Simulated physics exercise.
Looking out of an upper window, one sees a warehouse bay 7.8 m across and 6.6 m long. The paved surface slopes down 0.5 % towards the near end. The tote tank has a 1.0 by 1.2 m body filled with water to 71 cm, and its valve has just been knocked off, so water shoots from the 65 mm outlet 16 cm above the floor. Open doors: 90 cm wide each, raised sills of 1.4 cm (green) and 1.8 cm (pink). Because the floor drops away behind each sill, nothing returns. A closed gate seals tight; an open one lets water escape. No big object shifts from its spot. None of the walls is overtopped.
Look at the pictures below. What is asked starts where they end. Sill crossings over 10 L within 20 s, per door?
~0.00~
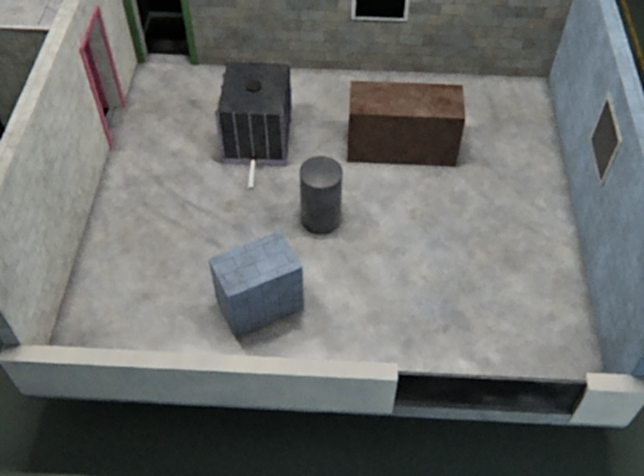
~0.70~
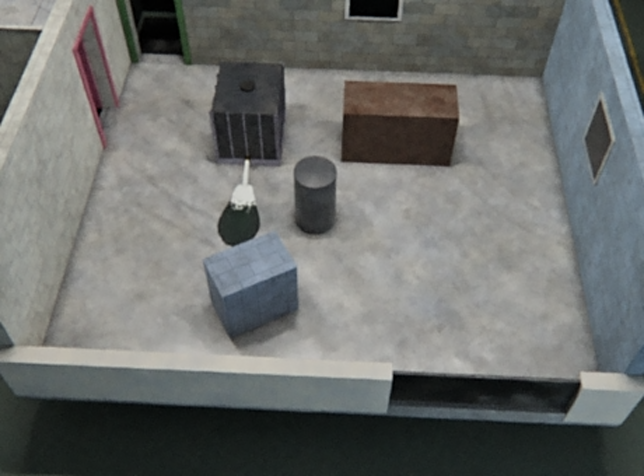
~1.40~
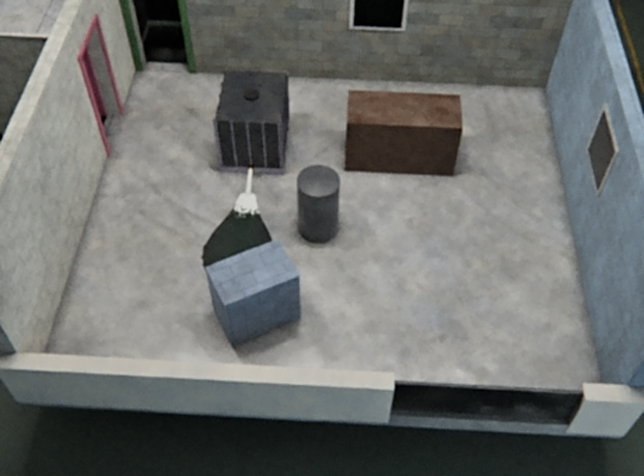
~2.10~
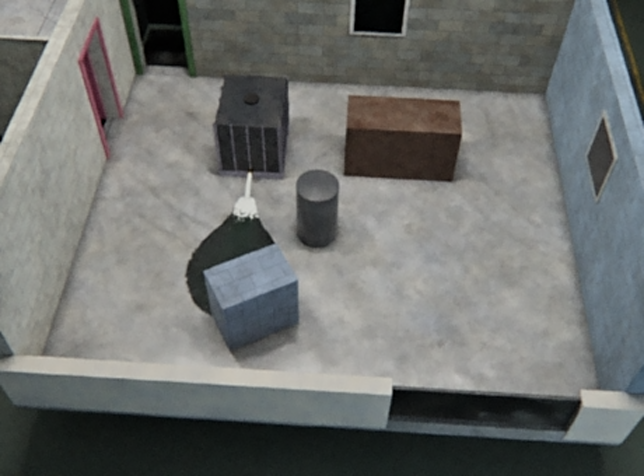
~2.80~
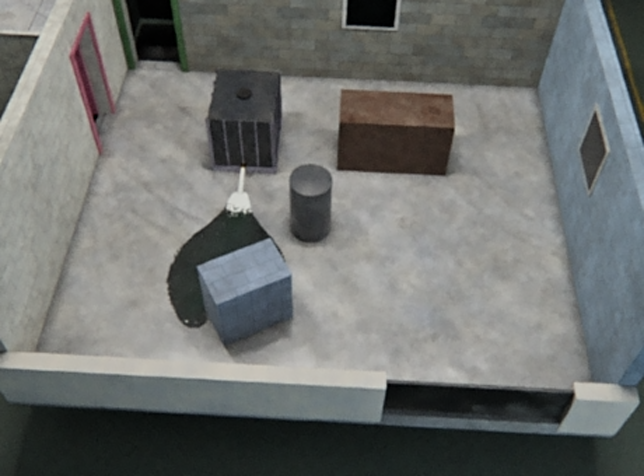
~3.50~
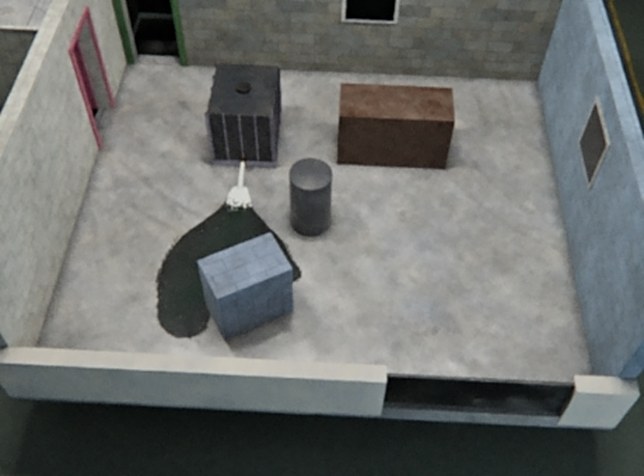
Green door: Under; pink door: Under.
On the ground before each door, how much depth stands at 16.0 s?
In centimetres, green: 0.0; pink: 0.0.
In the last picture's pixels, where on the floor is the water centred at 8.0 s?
(202, 287).
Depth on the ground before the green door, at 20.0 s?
Depth: Approx. 0.0 cm.
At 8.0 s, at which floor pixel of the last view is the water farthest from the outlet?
Roughly at (67, 375).
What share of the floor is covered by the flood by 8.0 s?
The flood covers close to 15 per cent of the floor.
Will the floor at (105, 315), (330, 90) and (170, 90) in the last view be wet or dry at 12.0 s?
Soaked, bone dry, bone dry.
After 5.0 s water covers 5 % of the floor and is deepest (3 cm) near (237, 285); green door not reached, pink door not reached.
After 8.0 s water covers 15 % of the floor and is deepest (3 cm) near (249, 286); green door not reached, pink door not reached.
After 12.0 s water covers 20 % of the floor and is deepest (3 cm) near (237, 285); green door not reached, pink door not reached.
After 16.0 s water covers 25 % of the floor and is deepest (3 cm) near (237, 285); green door not reached, pink door not reached.
After 20.0 s water covers 30 % of the floor and is deepest (3 cm) near (249, 286); green door not reached, pink door not reached.
